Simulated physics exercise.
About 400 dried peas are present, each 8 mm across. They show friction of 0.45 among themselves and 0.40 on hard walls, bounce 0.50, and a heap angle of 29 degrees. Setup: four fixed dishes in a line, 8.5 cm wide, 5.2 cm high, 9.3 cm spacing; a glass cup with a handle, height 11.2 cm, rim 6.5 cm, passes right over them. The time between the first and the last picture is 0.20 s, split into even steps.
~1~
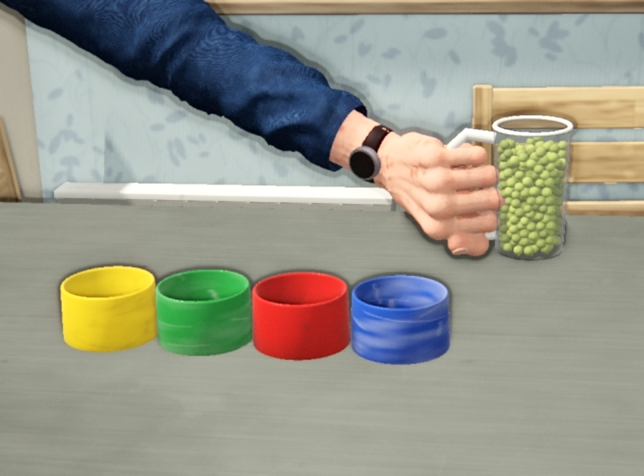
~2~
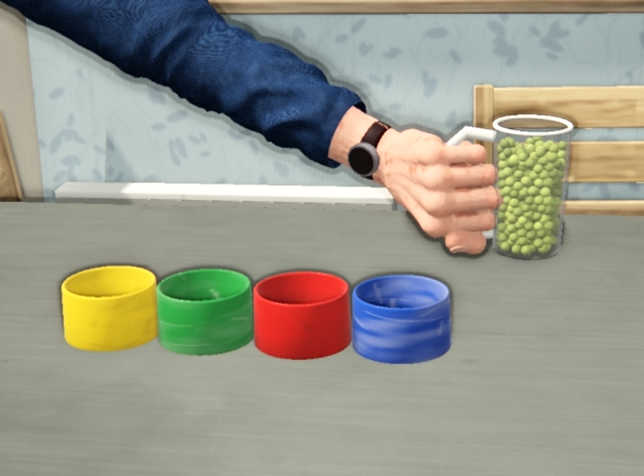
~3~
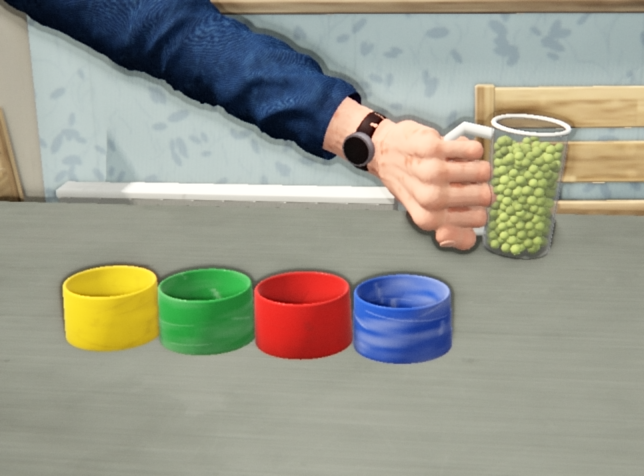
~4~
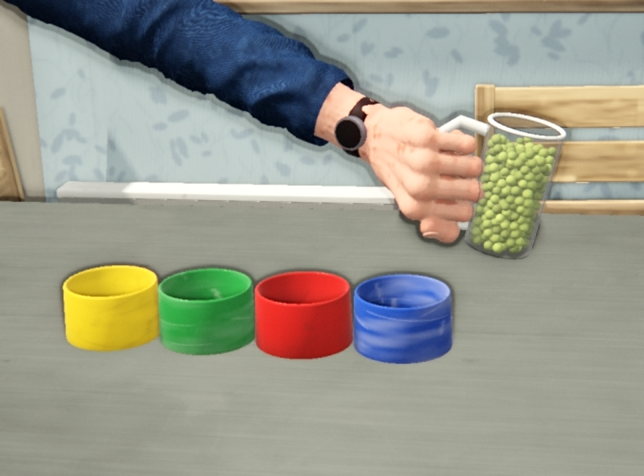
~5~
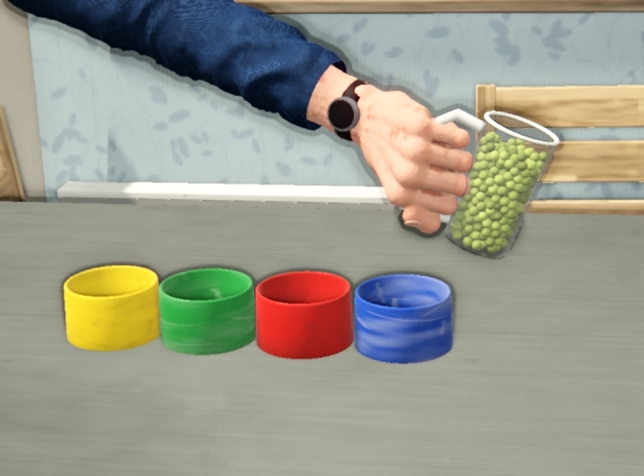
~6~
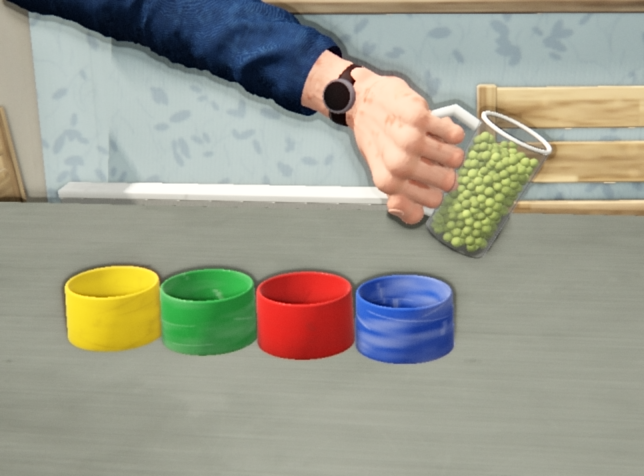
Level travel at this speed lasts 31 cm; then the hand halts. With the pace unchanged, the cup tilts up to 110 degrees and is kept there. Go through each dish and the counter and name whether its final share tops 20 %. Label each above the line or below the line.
Red: Above the line; blue: Above the line; green: Below the line; yellow: Below the line; counter: Below the line.
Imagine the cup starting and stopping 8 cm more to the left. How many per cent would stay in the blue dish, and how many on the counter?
In that case blue 0; counter 10.
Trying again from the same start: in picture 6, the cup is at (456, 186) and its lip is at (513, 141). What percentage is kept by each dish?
Red: 100 / blue: 0 / green: 0 / yellow: 0.
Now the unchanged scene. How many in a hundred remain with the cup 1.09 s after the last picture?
Close to 20 per cent of the load, I'd guess.
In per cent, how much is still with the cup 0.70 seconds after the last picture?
Some 50 per cent of the load.
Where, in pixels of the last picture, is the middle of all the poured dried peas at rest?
Centre at rest, approx.: (322, 323) px.
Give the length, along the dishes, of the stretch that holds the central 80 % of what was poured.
The stretch is around 13 cm long.
Then, 0.42 s after the last picture, tilt 106 degrees; cup holds 90 %, blue 5 %.
Then, 0.70 s after the last picture, tilt 110 degrees; cup holds 50 %, red 10 %, blue 30 %.
Then, 1.09 s after the last picture, tilt 110 degrees; cup holds 20 %, red 40 %, blue 30 %.
In the end, red 60 %, blue 30 %, green 0 %, yellow 0 %, counter 10 %.
